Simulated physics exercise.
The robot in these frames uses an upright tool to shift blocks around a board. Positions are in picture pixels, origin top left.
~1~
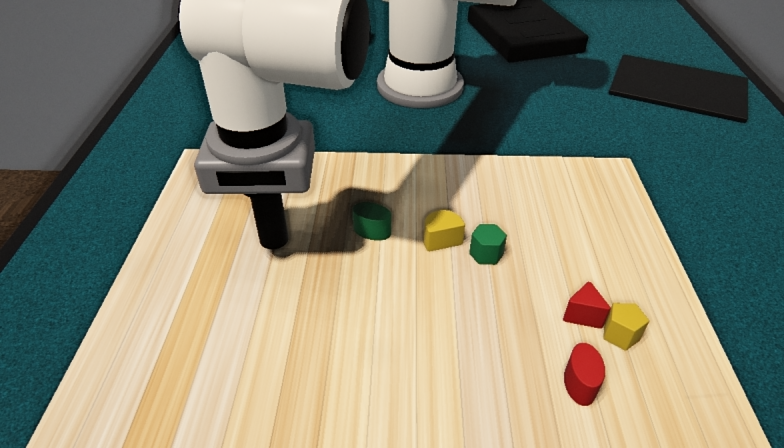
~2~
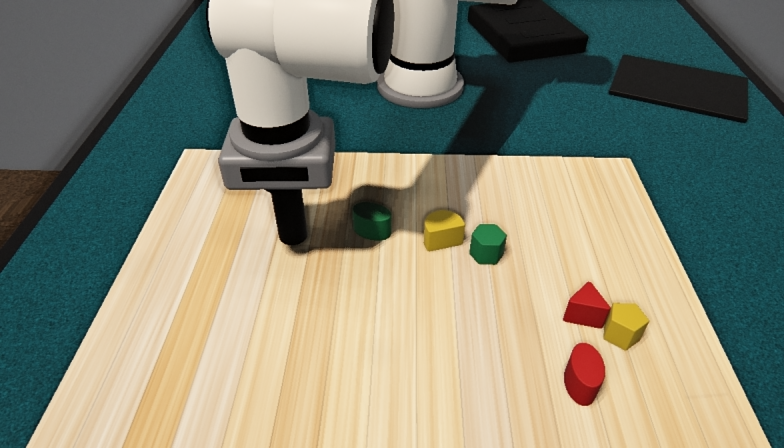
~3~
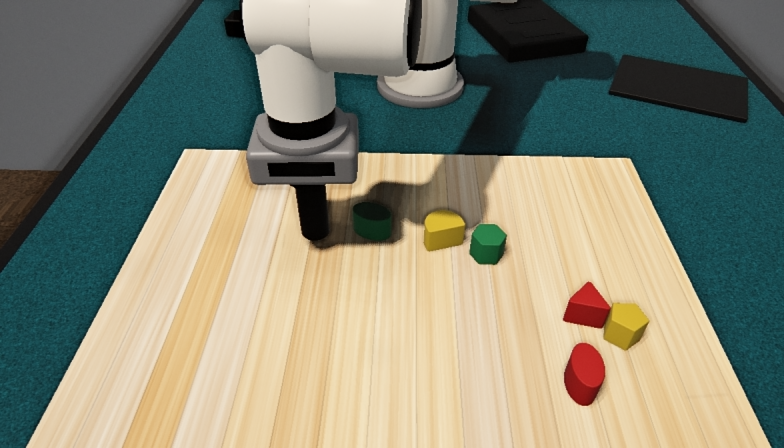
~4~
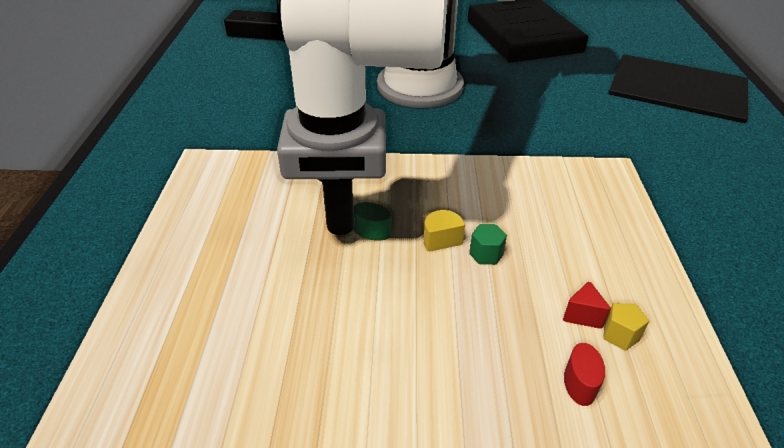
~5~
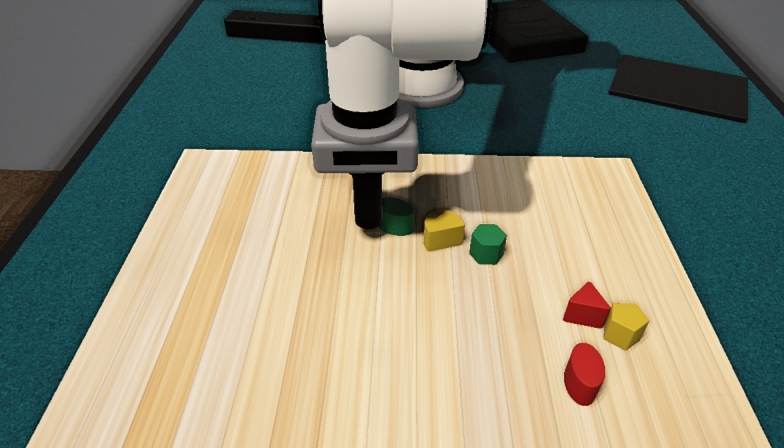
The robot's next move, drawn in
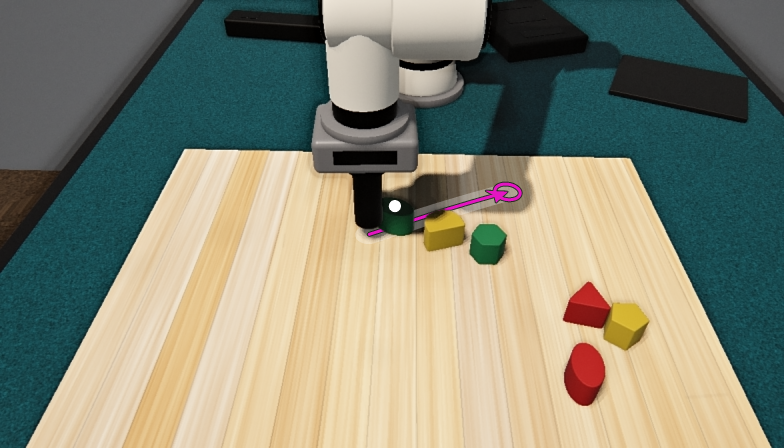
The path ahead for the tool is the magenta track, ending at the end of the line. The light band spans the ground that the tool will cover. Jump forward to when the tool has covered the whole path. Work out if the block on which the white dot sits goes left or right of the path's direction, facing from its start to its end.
With start-to-end as forward, it shifts right.
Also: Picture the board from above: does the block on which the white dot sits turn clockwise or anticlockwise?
The sense of turning is clockwise.
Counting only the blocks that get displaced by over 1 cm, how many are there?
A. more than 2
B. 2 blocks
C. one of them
I choose C.
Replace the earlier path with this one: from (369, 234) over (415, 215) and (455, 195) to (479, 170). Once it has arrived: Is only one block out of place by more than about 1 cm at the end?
Yes - that is the case.
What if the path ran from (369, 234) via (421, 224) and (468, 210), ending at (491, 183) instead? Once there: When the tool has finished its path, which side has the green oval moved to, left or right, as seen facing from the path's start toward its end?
It goes toward the right-hand side.
The line goes from (369, 234) directly to (508, 192); the dot is on the green oval.
On the path given first. One third of the way, tool at (419, 205); green oval at (446, 196), turned 35° clockwise.
Two thirds of the way, tool at (466, 191); green oval at (491, 193), turned 110° clockwise.
At the end, tool at (510, 178); green oval at (503, 193), turned 140° clockwise; yellow D-shaped block unmoved.
